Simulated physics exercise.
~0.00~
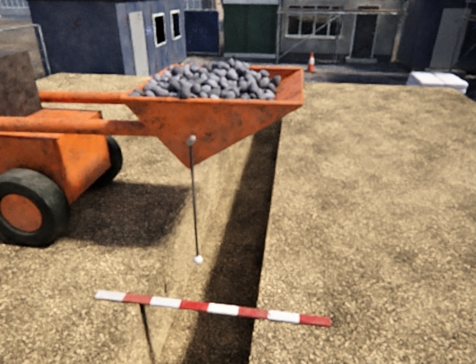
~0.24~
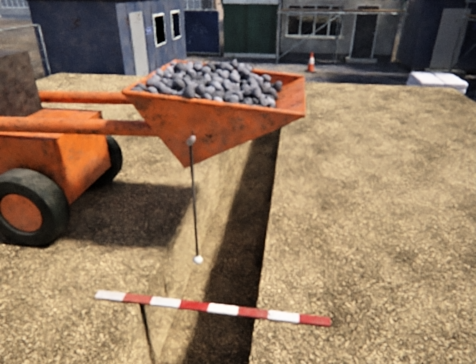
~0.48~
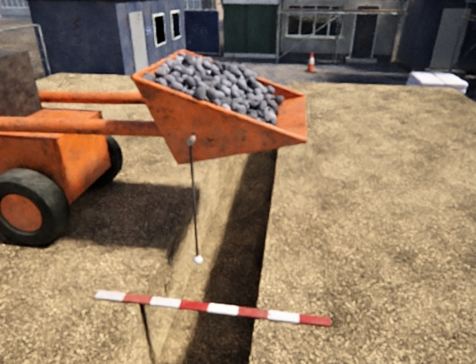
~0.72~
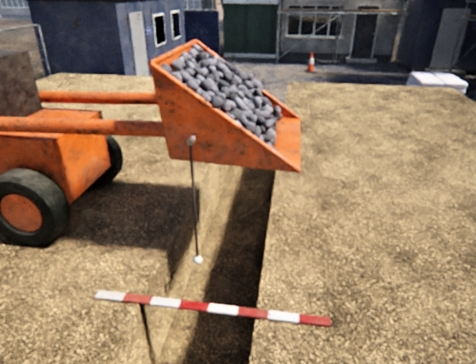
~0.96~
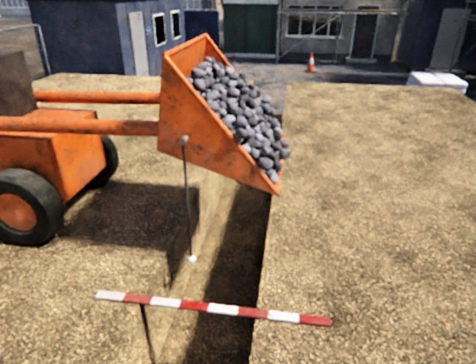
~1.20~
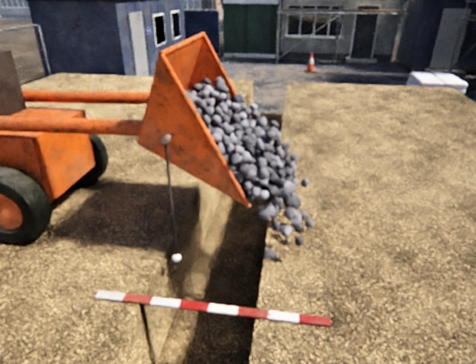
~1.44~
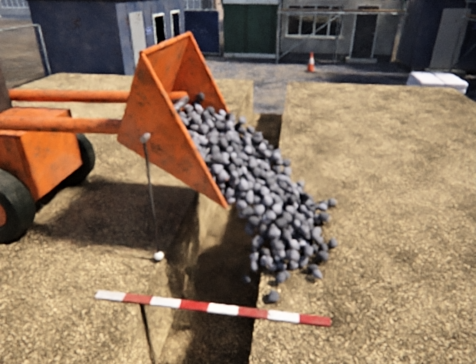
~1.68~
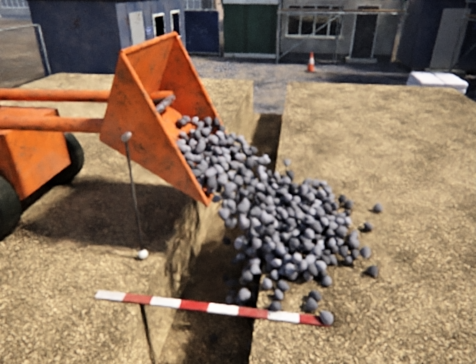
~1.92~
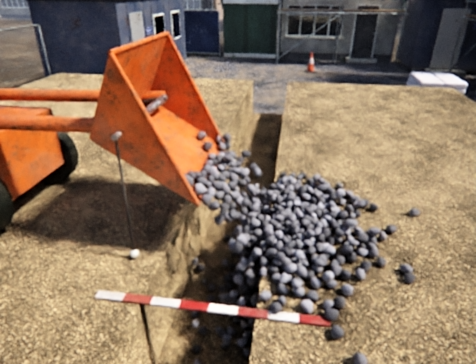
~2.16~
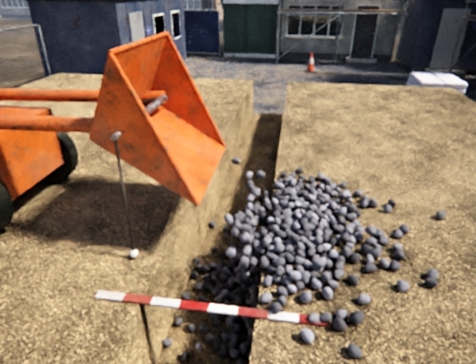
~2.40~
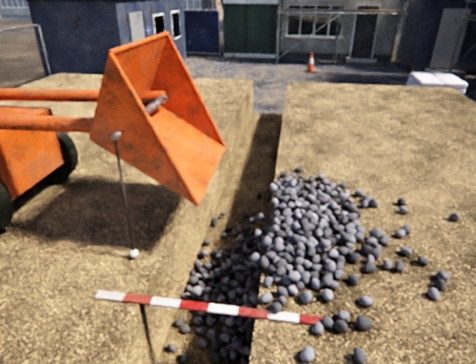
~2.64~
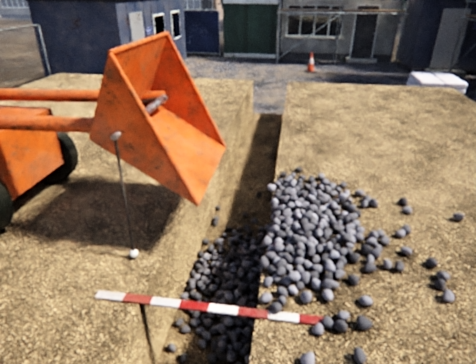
Orange loader tipping grey stones from its bucket while backing left, the load spilling partly into a trench, partly across the far side.
